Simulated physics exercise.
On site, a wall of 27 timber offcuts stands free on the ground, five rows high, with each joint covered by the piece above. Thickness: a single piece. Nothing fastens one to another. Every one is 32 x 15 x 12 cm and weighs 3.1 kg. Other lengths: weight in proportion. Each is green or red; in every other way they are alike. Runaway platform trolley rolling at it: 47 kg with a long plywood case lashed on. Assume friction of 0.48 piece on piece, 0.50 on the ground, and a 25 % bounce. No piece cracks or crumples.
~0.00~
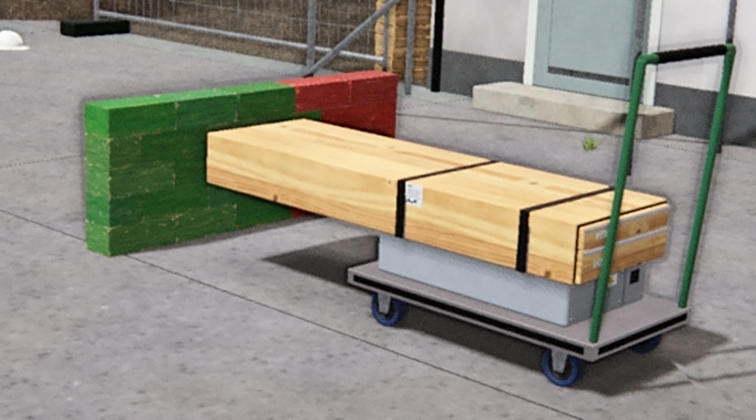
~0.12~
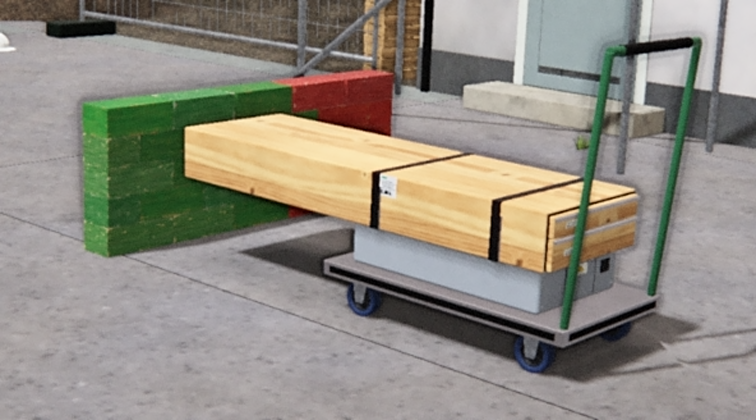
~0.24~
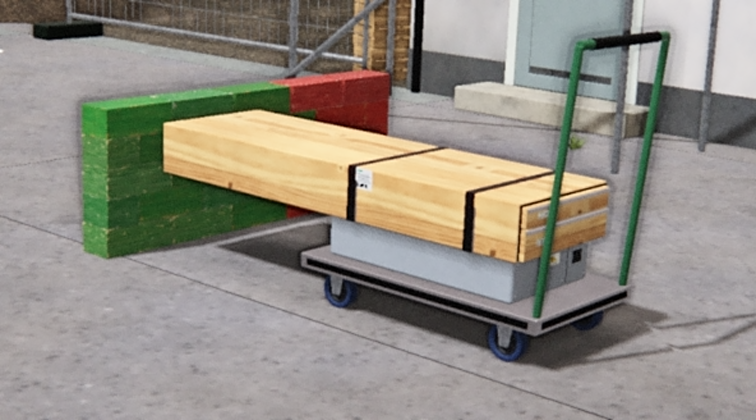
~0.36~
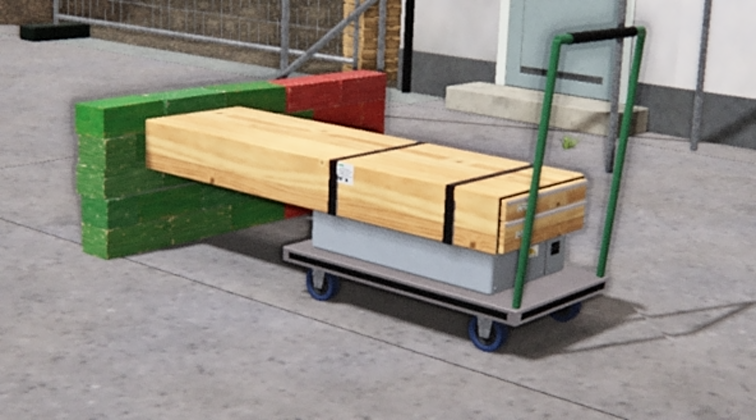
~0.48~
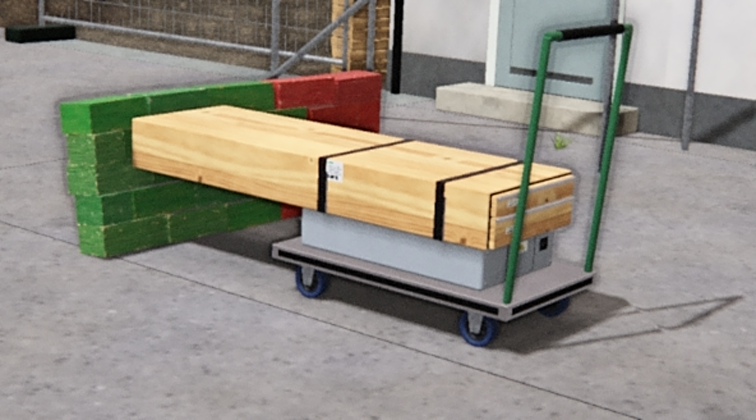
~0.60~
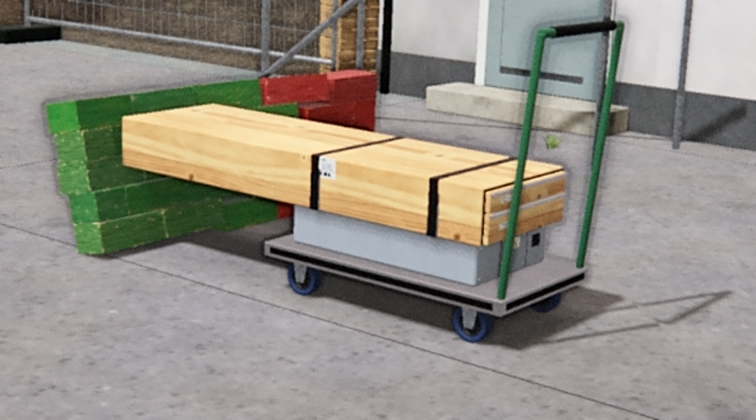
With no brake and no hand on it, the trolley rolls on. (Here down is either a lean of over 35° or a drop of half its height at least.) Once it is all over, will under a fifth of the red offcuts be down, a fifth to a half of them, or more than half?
The count left down will be less than one-fifth.
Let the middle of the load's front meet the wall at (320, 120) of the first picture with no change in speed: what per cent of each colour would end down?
Red 80 %, green 40 %.
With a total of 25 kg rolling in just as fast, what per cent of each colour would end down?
Result: Red 0, green 0 %.
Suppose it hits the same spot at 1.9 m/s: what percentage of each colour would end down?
Down at the end: Red 10 per cent, green 70 per cent.
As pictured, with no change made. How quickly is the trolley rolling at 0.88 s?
About 0.2 m/s.
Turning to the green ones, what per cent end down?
90 percent of the green ones.
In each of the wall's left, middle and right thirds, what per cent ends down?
In percent, the thirds read 100 on the left, 70 in the middle and 10 on the right.
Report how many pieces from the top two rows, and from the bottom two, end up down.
8, then 5.
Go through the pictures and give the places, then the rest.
In the first frame (pixels give the middle of a visible side; the camera moves round a little), load (217, 151) 32 cm short of the wall; top red offcut (375, 90); top green offcut (142, 120); none has stirred.
In the second frame, load (195, 145) 20 cm short of the wall; top red offcut (371, 89).
In the third frame, load (173, 140) 7 cm short of the wall; top red offcut (367, 89).
In the fourth frame, load (155, 136) 30 mm into the wall's line; top red offcut (364, 89); top green offcut (134, 119) 34 mm from its place; movement in 9 of them.
In the fifth frame, load (142, 135) 8 cm into the wall's line; top red offcut (360, 90); top green offcut (119, 115) 7° from how it stood; steepest lean 7°, the offcut at (110, 148); movement in 16 of them.
In the sixth frame, load (132, 134) 12 cm into the wall's line; top red offcut (356, 89); top green offcut (106, 112) 13° from how it stood; steepest lean 13°, the offcut at (117, 172); movement in 16 of them.
After 0.88 s, load 20 cm past the wall's line, still rolling; none of the 10 red offcuts down (6 of 27 in all colours); top red offcut unmoved; top green offcut 35° from how it stood, 9 cm lower.
After 1.14 s, load 26 cm past the wall's line, still rolling; 1 of the 10 red offcuts down (16 of 27 in all colours); top red offcut unmoved; top green offcut on its side.
In the end (2.3 s), load 35 cm past the wall's line, stopped; 1 of the 10 red offcuts down (16 of 27 in all colours); top red offcut unmoved; top green offcut on its side. That is 10 per cent. From the last view, middles, top red offcut near (343, 87).
